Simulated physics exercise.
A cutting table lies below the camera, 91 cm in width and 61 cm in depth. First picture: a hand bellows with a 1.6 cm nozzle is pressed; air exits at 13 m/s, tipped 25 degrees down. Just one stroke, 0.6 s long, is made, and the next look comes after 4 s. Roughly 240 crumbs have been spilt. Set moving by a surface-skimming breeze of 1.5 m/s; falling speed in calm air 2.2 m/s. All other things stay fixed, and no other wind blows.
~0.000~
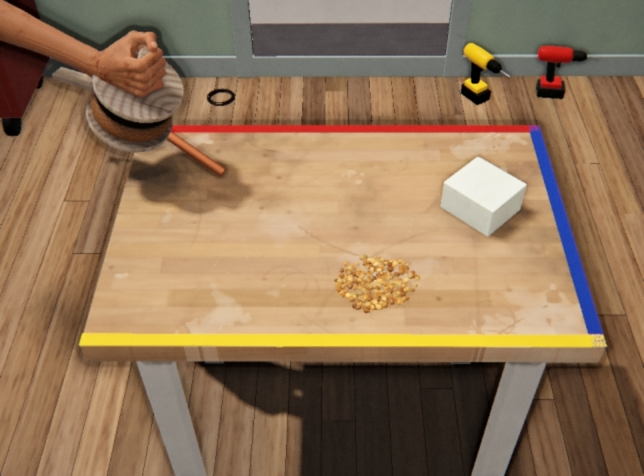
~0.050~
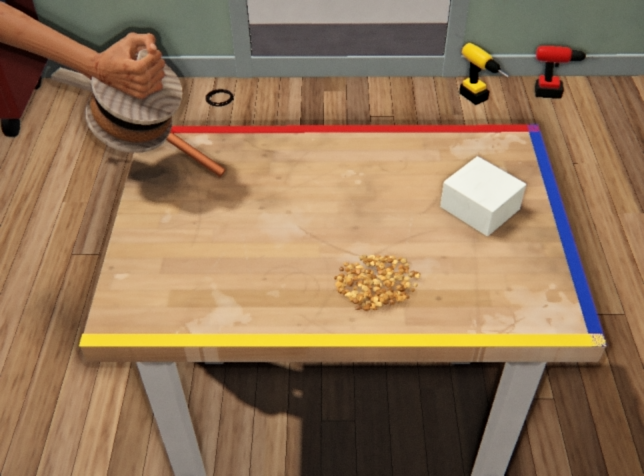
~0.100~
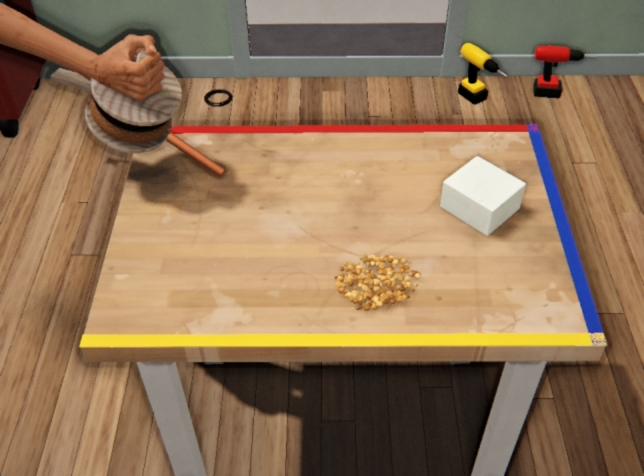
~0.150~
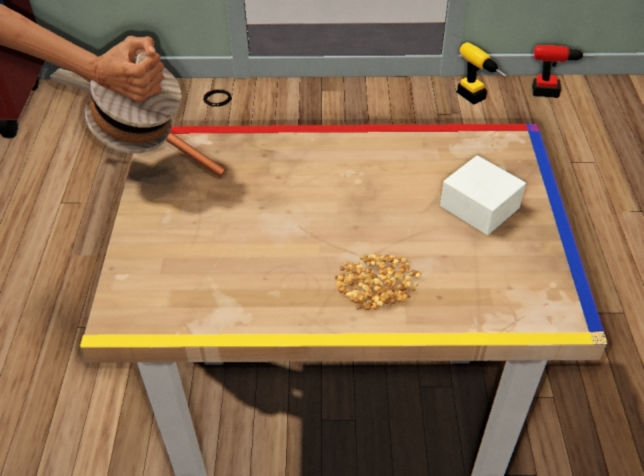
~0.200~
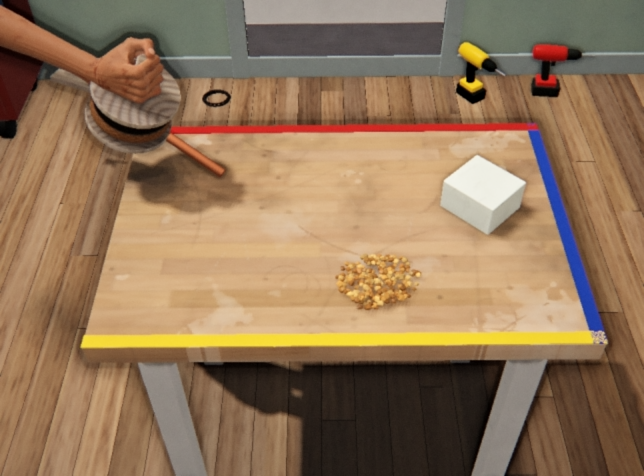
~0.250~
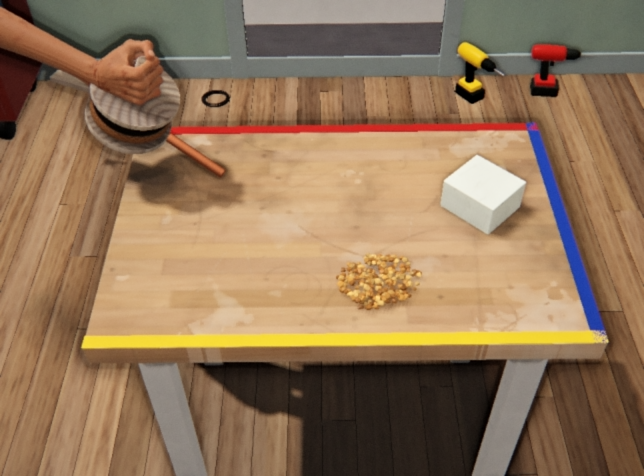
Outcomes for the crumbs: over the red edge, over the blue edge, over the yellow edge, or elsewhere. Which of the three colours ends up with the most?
The yellow one.
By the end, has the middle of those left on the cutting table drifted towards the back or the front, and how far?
Shift: Frontward, approx. 10 cm.
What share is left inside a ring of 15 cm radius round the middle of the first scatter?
Roughly 20 per cent.
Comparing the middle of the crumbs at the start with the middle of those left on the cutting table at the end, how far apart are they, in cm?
Distance: Approx. 10 cm.
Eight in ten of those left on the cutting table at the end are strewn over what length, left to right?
About 30 cm.
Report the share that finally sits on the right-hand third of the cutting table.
Near 15 %.
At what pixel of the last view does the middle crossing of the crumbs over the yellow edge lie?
I'd point to somewhere near (504, 344).
After 0.8 s, 0 % are over the red edge, 0 % over the blue edge and 51 % over the yellow edge; the middle of those left on the top is near (442, 329); 14 % are gone or lie where they will stay.
After 1.3 s, 0 % are over the red edge, 2 % over the blue edge and 61 % over the yellow edge; the middle of those left on the top is near (415, 331); 100 % are gone or lie where they will stay.
After 2.2 s, 0 % are over the red edge, 2 % over the blue edge and 61 % over the yellow edge; the middle of those left on the top is near (415, 331); 100 % are gone or lie where they will stay.
After 4.0 s, at the end, 0 % are over the red edge, 2 % over the blue edge and 61 % over the yellow edge; the middle of those left on the top is near (415, 331).
